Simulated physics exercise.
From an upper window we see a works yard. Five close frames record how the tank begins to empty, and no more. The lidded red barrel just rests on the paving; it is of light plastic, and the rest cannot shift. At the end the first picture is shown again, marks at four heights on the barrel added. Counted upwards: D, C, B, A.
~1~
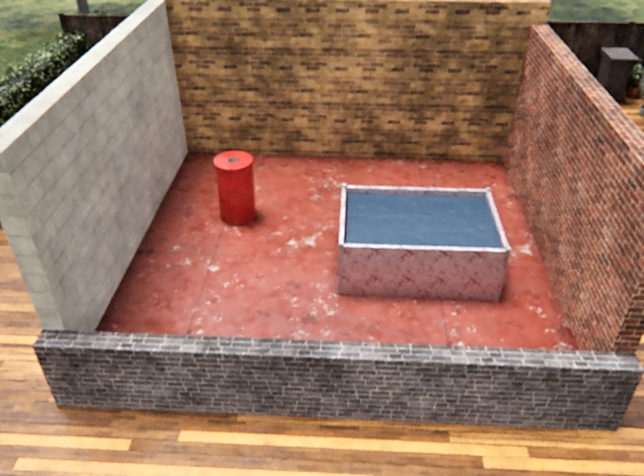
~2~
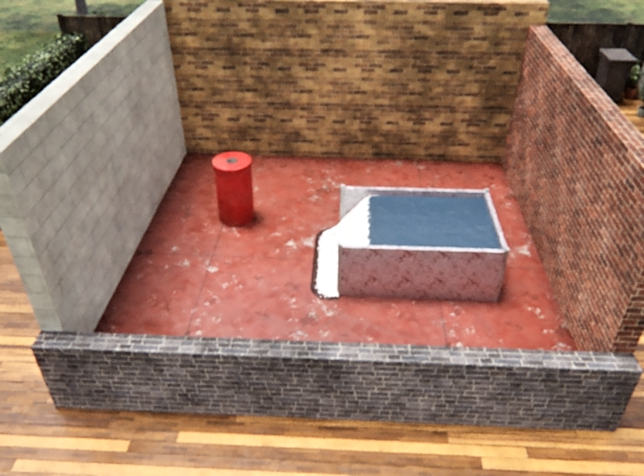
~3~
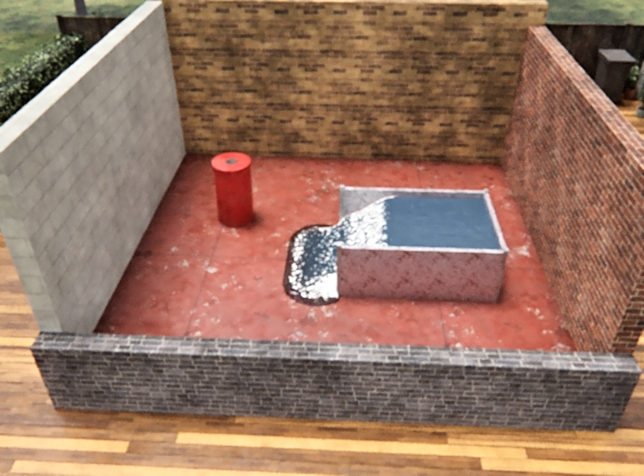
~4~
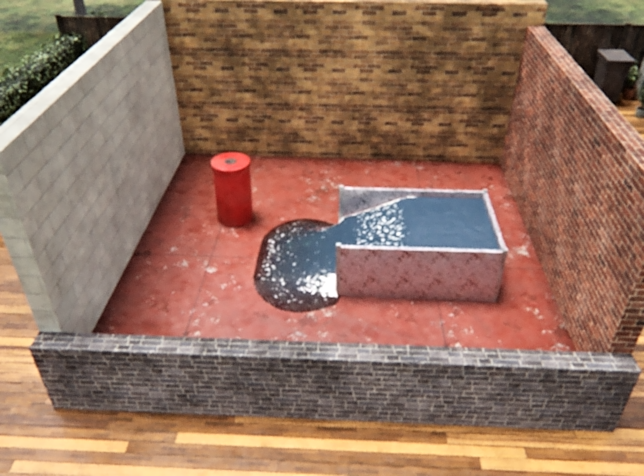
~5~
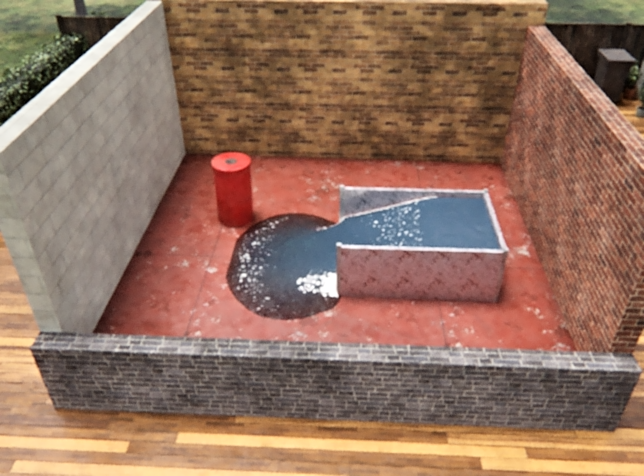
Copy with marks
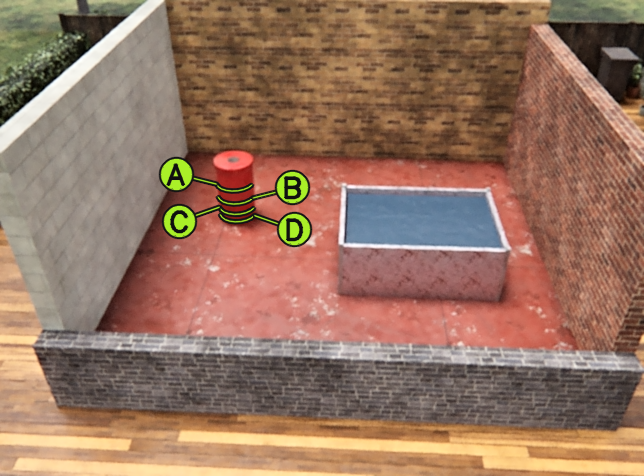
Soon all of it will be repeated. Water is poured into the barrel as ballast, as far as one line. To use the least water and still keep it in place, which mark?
Line B just does it.
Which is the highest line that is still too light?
Line C.
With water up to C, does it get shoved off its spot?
Yes, it does.
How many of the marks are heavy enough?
Two.
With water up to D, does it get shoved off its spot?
Yes.
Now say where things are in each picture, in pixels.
Lid of the red barrel at (233, 160); tank full, its middle at (419, 221).
Water covers 2 % of the ground and is seen nearest the barrel at (324, 237).
Water covers 4 % of the ground and is seen nearest the barrel at (296, 238).
Water covers 7 % of the ground and is seen nearest the barrel at (273, 234).
Lid of the red barrel at (230, 162); water covers 11 % of the ground and is seen nearest the barrel at (257, 228).
On the marked copy, A at (231, 191); B at (233, 204); C at (234, 214); D at (235, 221); from the bottom up D, C, B, A.
With A, it does not move.
With B, it does not move.
With C, it is pushed about half its own width away.
With D, it is pushed about 5 times its own width away.
